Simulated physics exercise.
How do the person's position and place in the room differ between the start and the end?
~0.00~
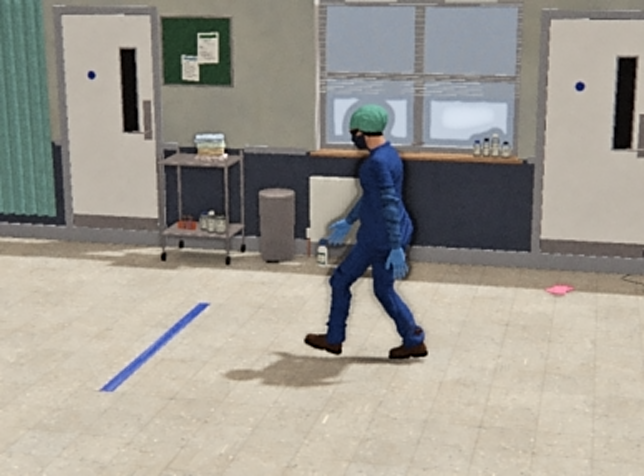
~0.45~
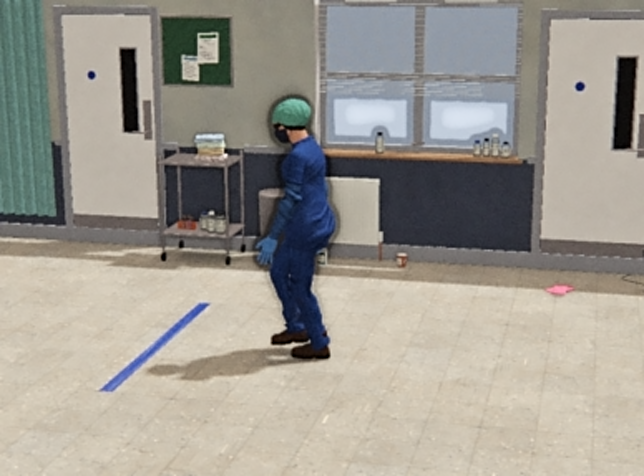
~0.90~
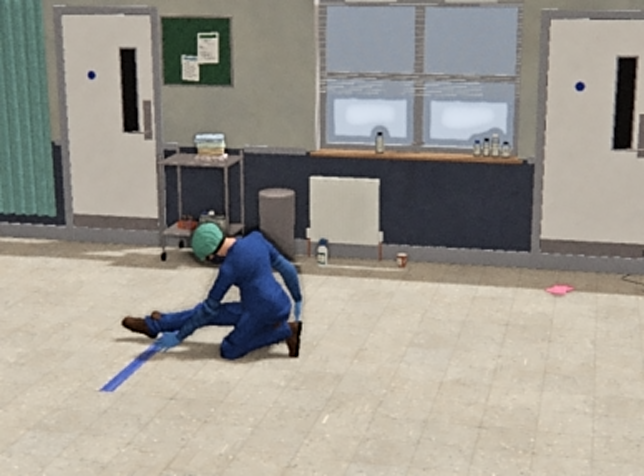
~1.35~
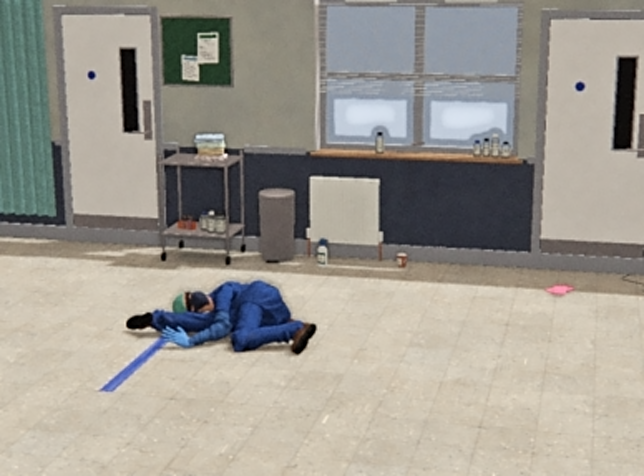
At the start the person is upright and walking near the middle of the room, in front of the window. By the end they are lying on the floor farther left and lower in view, by the blue tape.
